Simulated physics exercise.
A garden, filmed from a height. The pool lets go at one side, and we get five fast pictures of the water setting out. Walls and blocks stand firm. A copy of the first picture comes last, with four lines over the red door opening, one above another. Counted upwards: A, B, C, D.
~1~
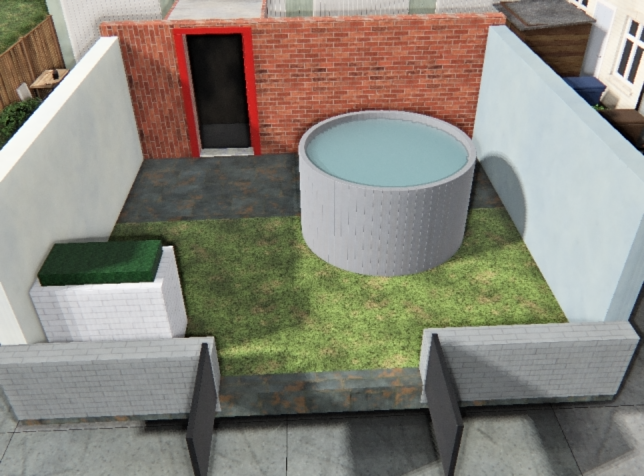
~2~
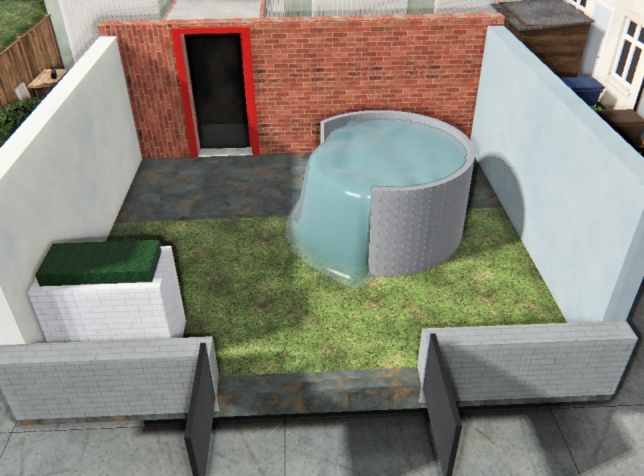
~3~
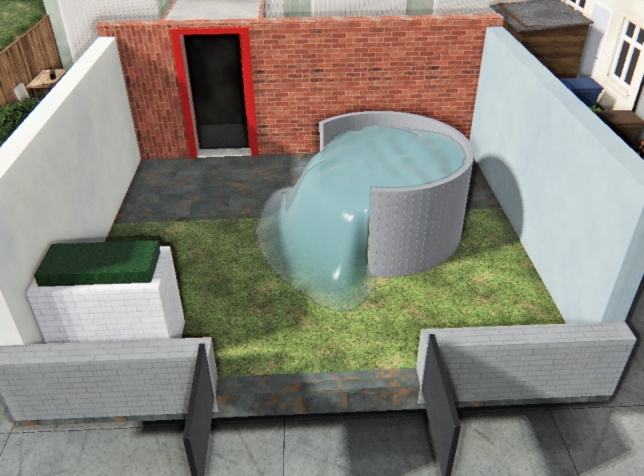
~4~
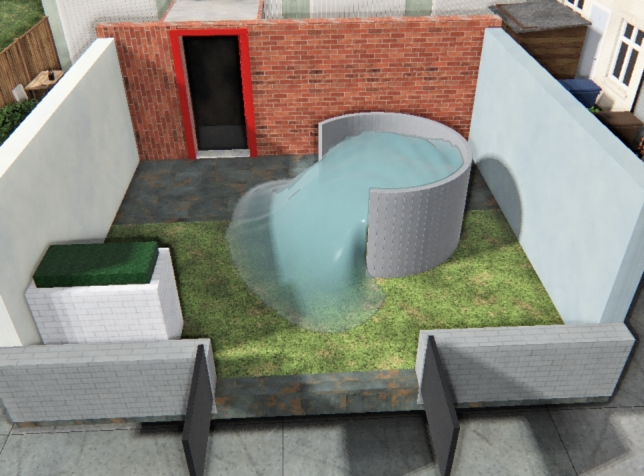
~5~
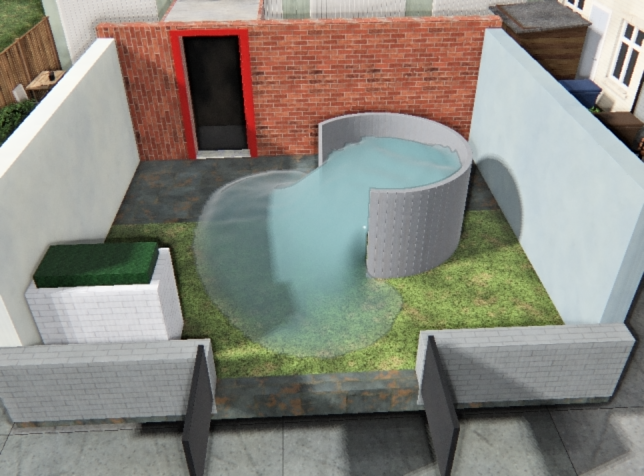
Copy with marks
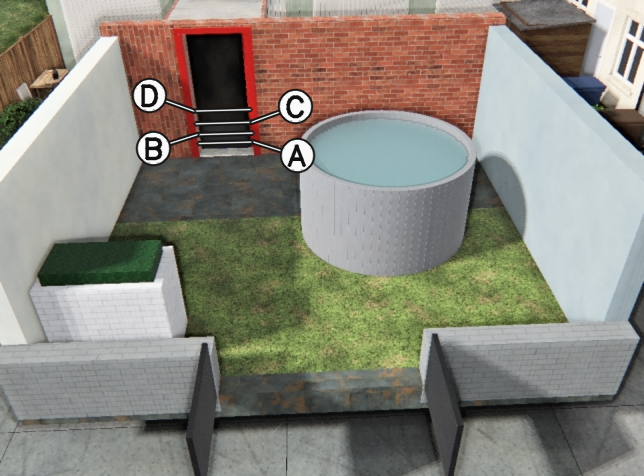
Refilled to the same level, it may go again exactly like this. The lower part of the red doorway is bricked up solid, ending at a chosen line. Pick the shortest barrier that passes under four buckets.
A is the one.
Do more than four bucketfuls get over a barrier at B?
No, not at all.
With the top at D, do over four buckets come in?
No, not at all.
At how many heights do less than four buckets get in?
All of them.
On the marked copy, A at (226, 142); B at (225, 133); C at (223, 123); D at (222, 110); from the bottom up A, B, C, D.
With A, a bucket or two gets in.
With B, nothing gets over.
With C, nothing gets over.
With D, nothing gets over.
